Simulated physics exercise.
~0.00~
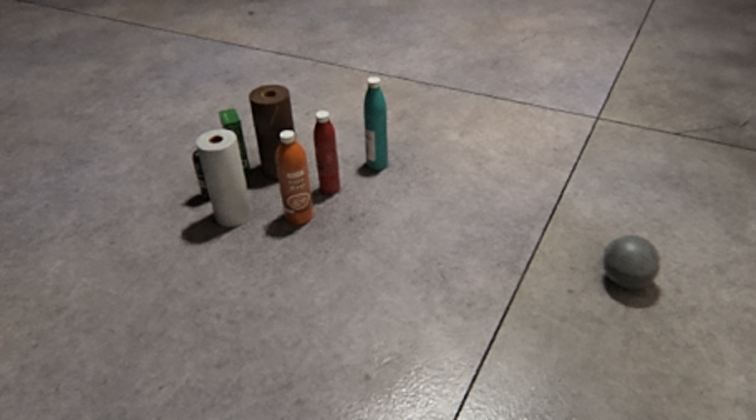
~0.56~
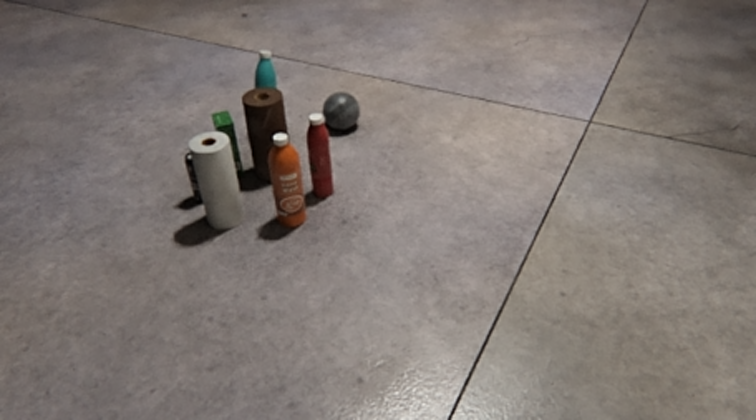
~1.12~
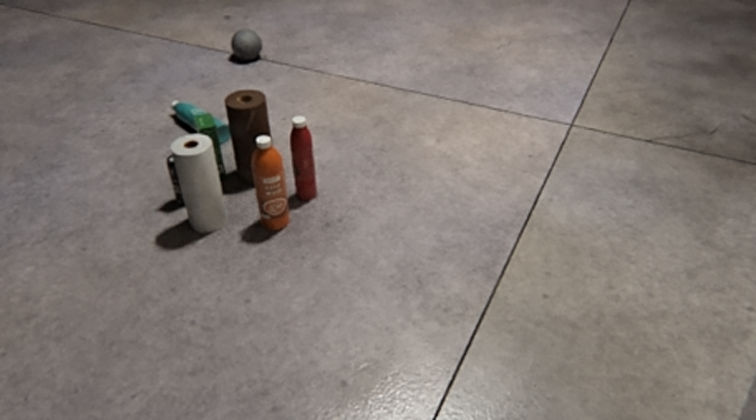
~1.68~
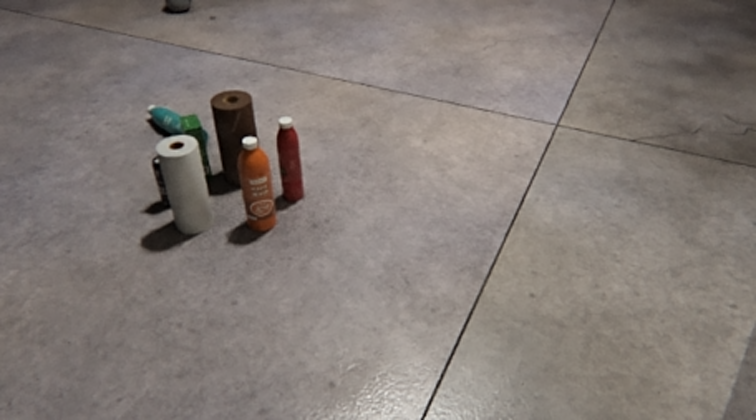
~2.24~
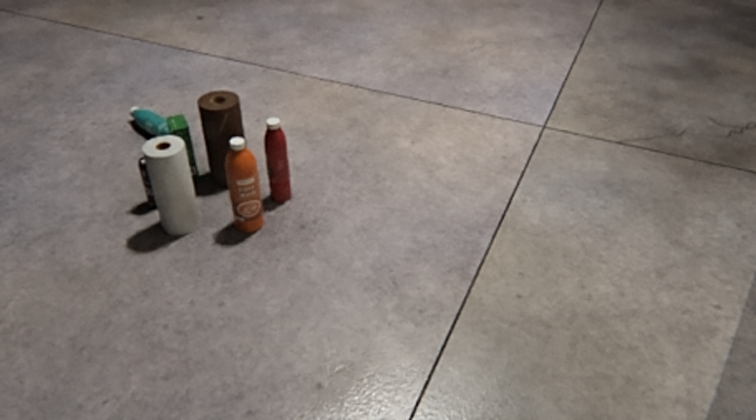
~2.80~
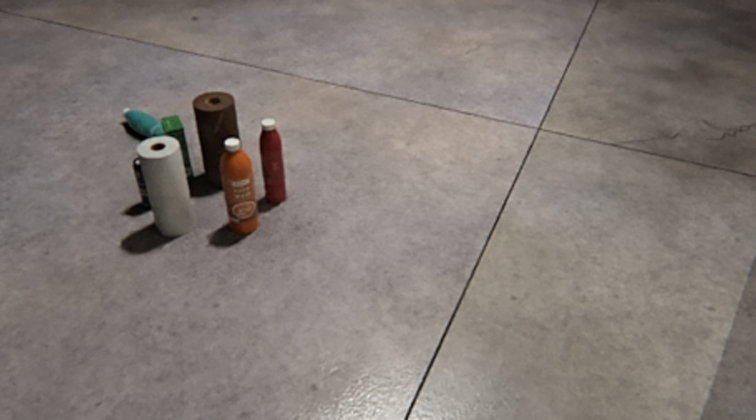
Grey ball rolling left across a grey floor, toppling the turquoise bottle and leaving view as the other standing items stay upright.
